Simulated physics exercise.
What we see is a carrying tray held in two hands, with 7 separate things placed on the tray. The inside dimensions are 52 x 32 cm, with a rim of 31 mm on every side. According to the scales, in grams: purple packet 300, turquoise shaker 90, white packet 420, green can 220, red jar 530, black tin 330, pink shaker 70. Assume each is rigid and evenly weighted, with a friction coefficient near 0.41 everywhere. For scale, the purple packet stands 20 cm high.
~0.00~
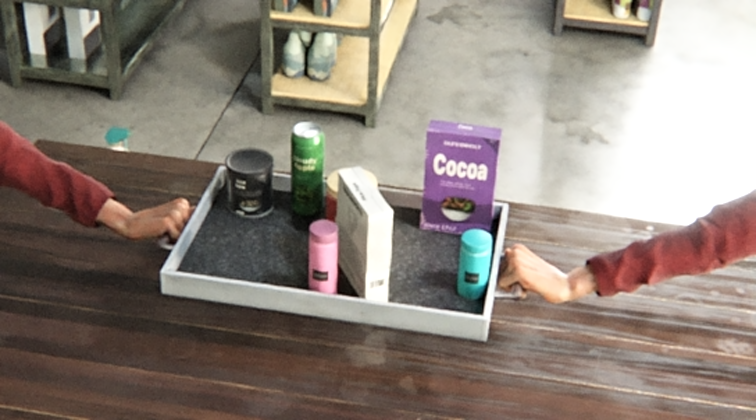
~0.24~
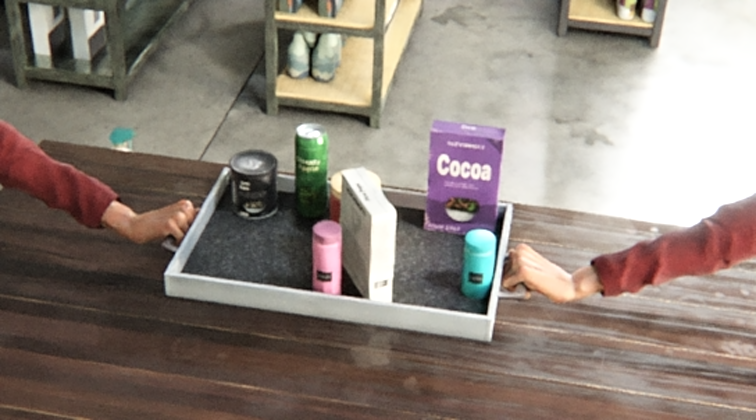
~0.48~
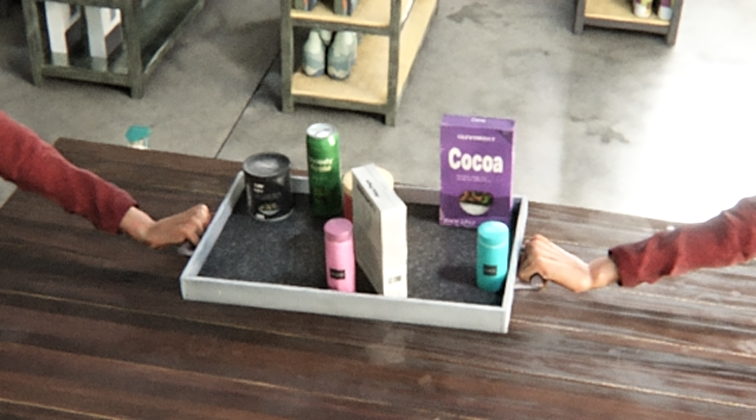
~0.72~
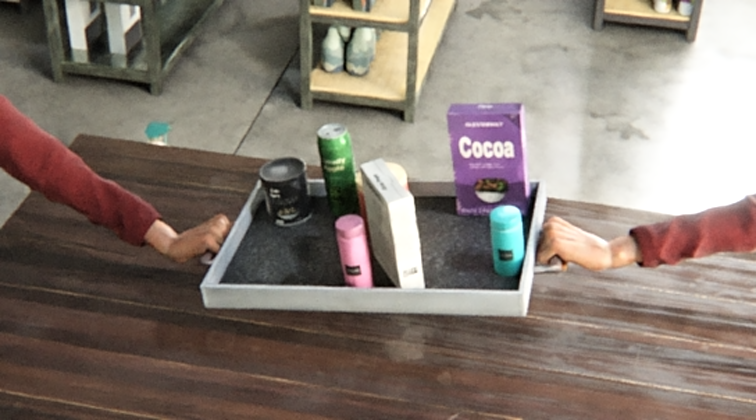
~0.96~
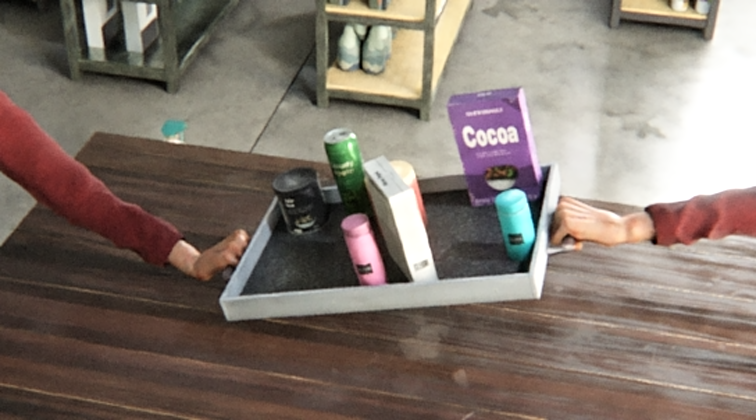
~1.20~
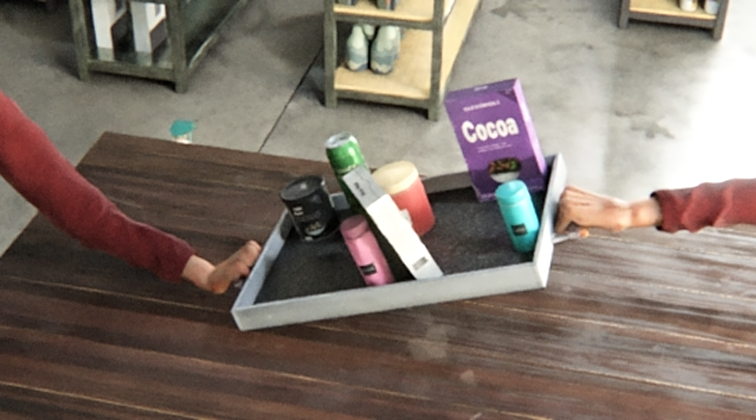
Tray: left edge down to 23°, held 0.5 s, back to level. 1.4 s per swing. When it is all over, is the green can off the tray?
The tray ends up without it.
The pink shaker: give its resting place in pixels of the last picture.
Its centre ends close to (297, 248) in the last view.
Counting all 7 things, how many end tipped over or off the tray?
3 of them.
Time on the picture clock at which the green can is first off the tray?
At around 2.0 seconds on the pictures' clock.
After 1.60 s, tilt 23°, left edge down; green can 31° off its base near (332, 183); white packet on its side; pink shaker on its side.
After 2.20 s, tilt 22°, left edge down; green can now off the tray; white packet on its side; pink shaker on its side.
In the end (3.9 s), off the tray, green can; toppled on the tray, white packet and pink shaker; not toppled but over 5 cm from the start, purple packet and turquoise shaker; the other 2 under 5 cm from the start. In the last view, green can near (294, 198).
